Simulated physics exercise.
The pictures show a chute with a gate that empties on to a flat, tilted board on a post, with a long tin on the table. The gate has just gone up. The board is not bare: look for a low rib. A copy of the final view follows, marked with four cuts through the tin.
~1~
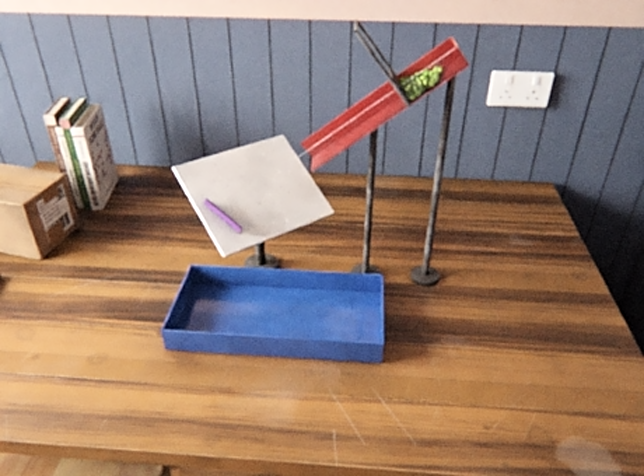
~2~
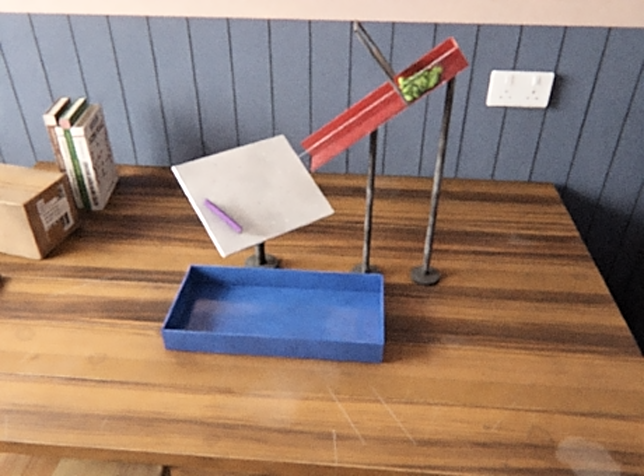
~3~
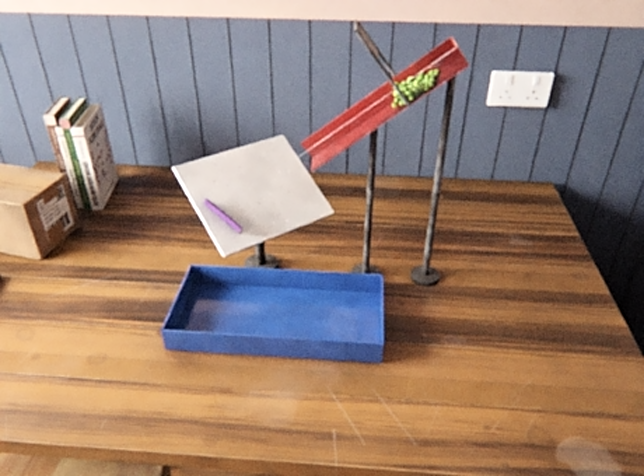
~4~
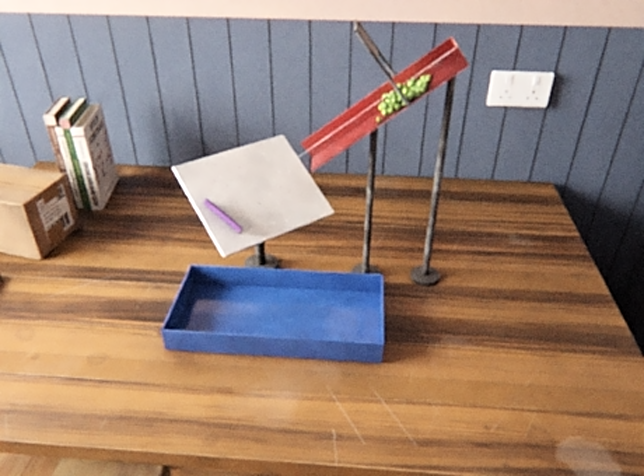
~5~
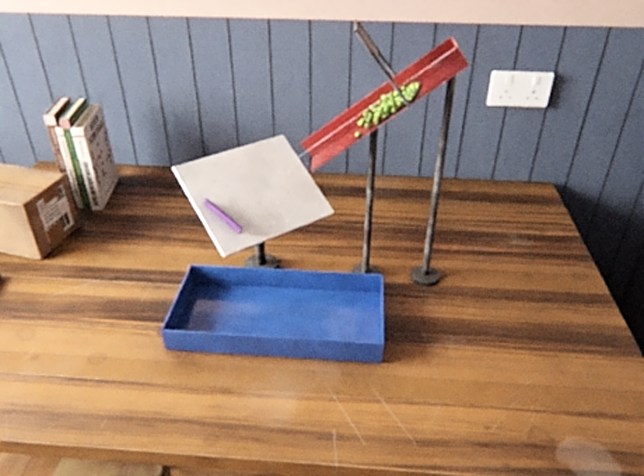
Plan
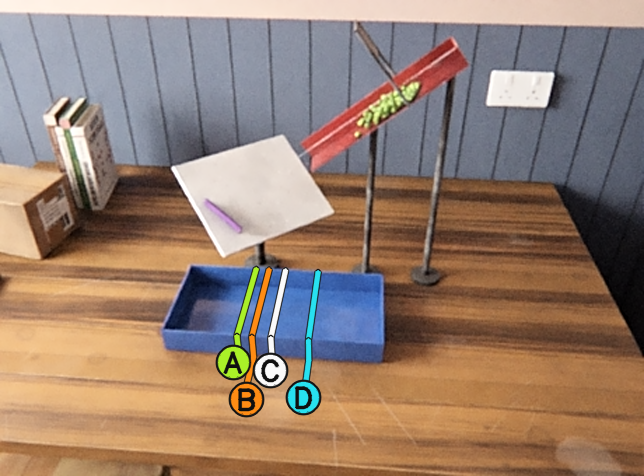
We see green dried peas in a sloping red chute above a tilted pale board with a purple rib and a long, empty blue tin; the peas slide down leftward, spreading along the chute, while everything else stays still.
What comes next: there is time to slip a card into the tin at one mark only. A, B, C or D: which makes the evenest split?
I would pick line C.
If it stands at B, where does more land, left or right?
The right side.
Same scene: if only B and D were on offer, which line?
The answer is B.
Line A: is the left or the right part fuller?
More lands on the right.
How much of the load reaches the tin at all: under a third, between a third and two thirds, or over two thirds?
Over two thirds.
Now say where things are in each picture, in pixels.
In the first picture, load behind the gate at (415, 83), dried peas; lip of the chute at (312, 165), sloping fairly steeply.
In the second picture, middle of the board at (256, 190), tilted fairly steeply; middle of its low edge at (283, 233); of its high edge at (231, 150).
In the third picture, front corners of the tin at (162, 330) and (383, 343), empty; front of the load at (394, 105).
In the fourth picture, middle of the load at (400, 95); its front at (379, 120), about a quarter of the way to the lip; rib from (206, 198) to (242, 228).
In the fifth picture, middle of the load at (390, 106); its front at (358, 134), about half of the way to the lip.
On the marked copy, line A crosses the front rim at (237, 335); line B crosses the front rim at (252, 336); line C crosses the front rim at (270, 337); line D crosses the front rim at (308, 339).
For line A, of what is caught, a small part on the left of the divider, most on the right.
For line B, of what is caught, about a quarter on the left of the divider, most on the right.
For line C, of what is caught, about half on the left of the divider, about half on the right.
For line D, of what is caught, nearly all on the left of the divider, a small part on the right.
